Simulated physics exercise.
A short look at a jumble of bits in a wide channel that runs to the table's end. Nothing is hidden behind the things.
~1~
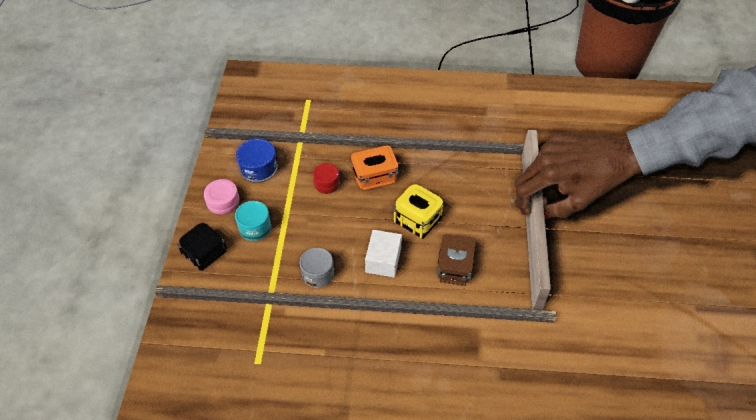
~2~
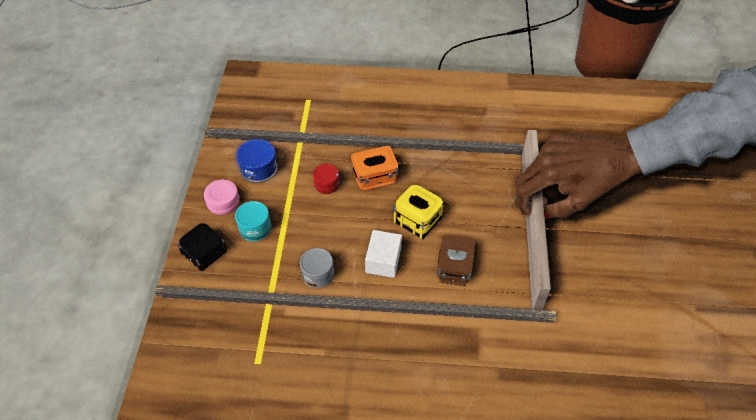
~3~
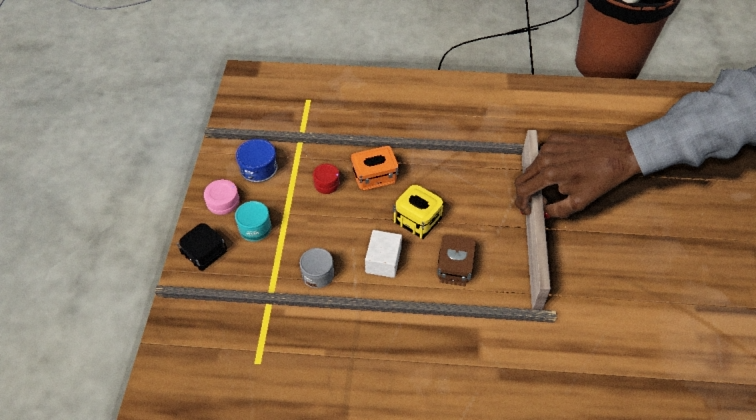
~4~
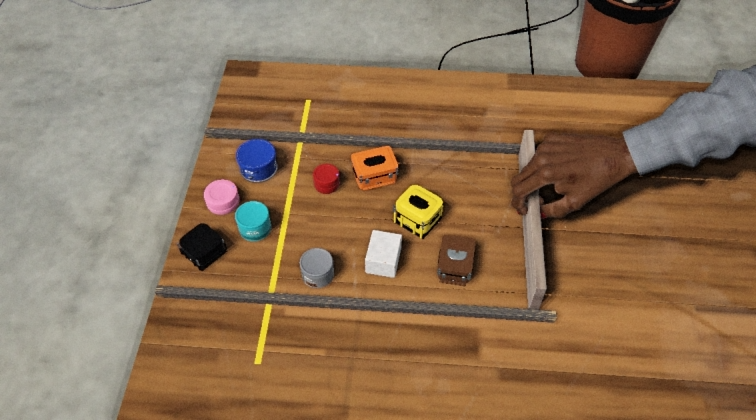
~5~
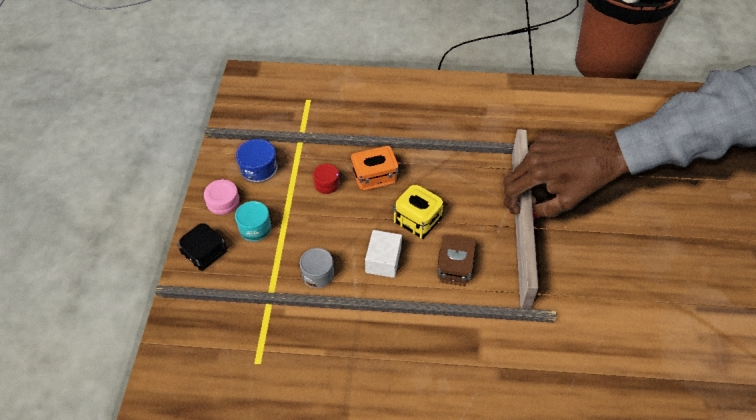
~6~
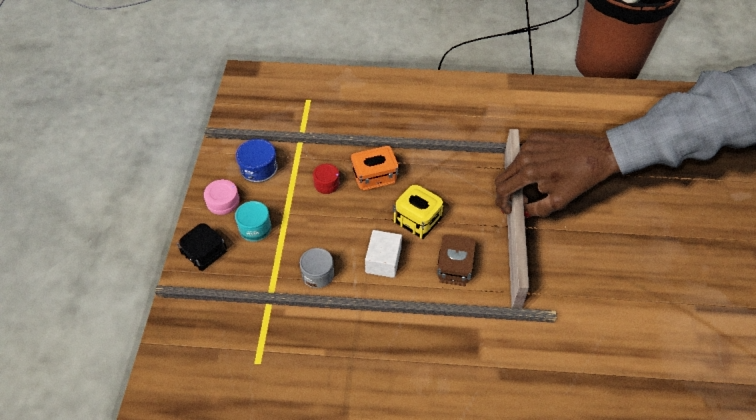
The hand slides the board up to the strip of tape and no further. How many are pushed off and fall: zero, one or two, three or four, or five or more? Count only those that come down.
The number that fall off is zero.
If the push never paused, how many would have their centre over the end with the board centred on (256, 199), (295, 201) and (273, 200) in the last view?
In that order 1, 0 and 0.
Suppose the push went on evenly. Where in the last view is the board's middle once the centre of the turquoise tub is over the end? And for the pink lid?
About (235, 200), and (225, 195) for the other.
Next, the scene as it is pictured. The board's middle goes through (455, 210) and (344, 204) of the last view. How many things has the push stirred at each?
At the one place 1, at the other 6.
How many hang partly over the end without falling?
It comes to 0.
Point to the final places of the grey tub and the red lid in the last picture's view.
First (210, 273), then (269, 181).
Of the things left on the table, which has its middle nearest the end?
It is the black case.
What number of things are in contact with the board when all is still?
The number is 3.
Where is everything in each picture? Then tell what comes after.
The first frame shows black case (202, 247); pink lid (222, 197); blue tin (257, 161); board (535, 215); tape (287, 213).
The second frame shows pink lid (222, 197); red lid (326, 179).
The third frame shows blue tin (257, 161); yellow case (419, 211).
The fourth frame shows black case (203, 247); white block (384, 254).
The fifth frame shows pink lid (222, 197); turquoise tub (254, 222).
The sixth frame shows black case (203, 247); pink lid (222, 197); blue tin (257, 161); board (515, 214); tape (287, 213).
Soon after, none off yet; black case at rest near (203, 247); pink lid at rest near (222, 197); blue tin at rest near (257, 161).
In the end, the number that fall off is zero.
